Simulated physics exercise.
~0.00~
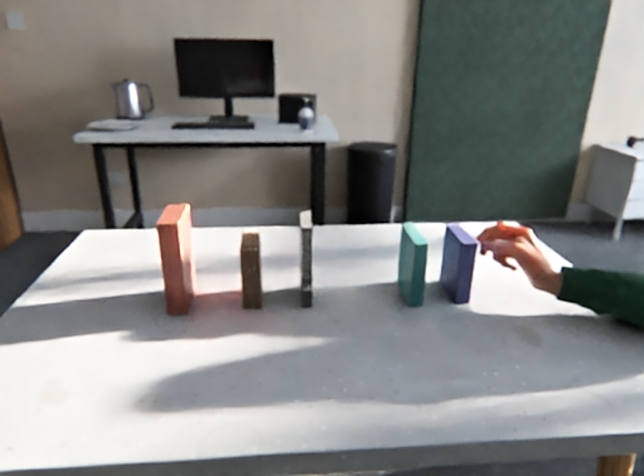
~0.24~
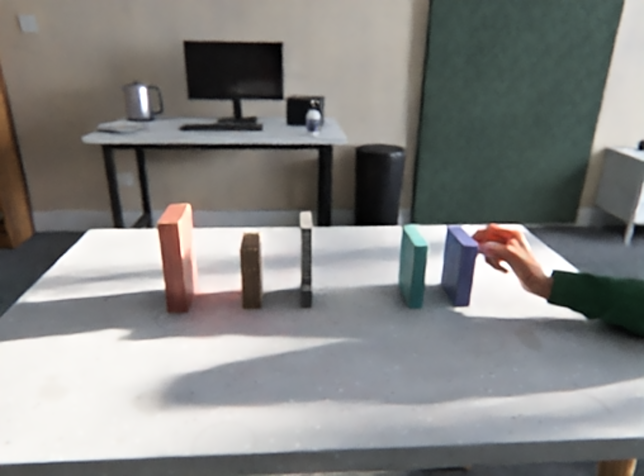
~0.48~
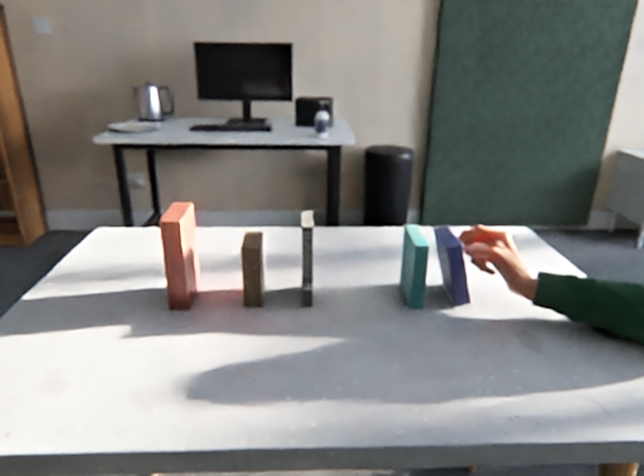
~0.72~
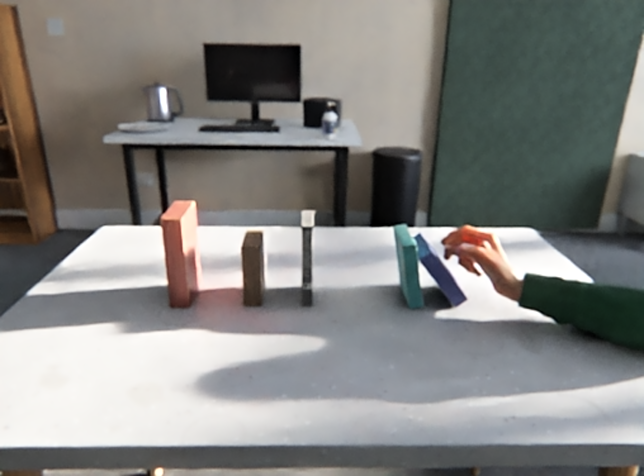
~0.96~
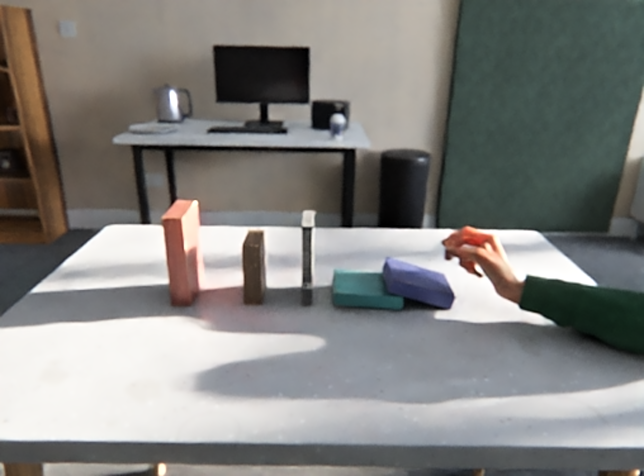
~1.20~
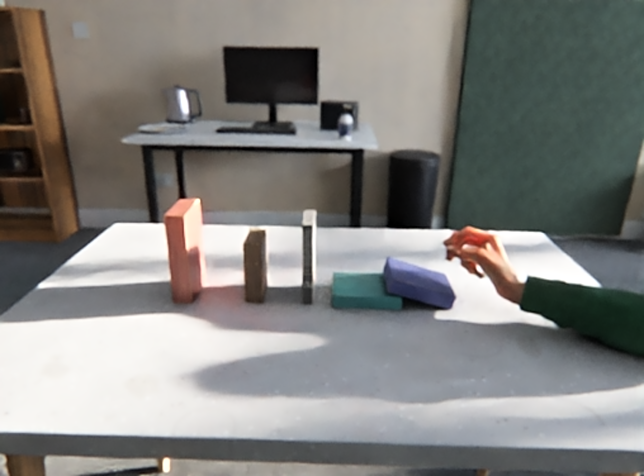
A hand in a green sleeve tips a blue block leftward on a pale tabletop, seen from the front and slightly above in a room with a desk and monitor behind. Red, brown and thin grey blocks stand upright on the left, with a turquoise one beside the blue on the right. The blue block leans into the turquoise block, which tilts left too. Both topple while the hand hovers nearby. The turquoise block ends lying flat short of the grey one, the blue block resting partly against it, and the other three still stand.
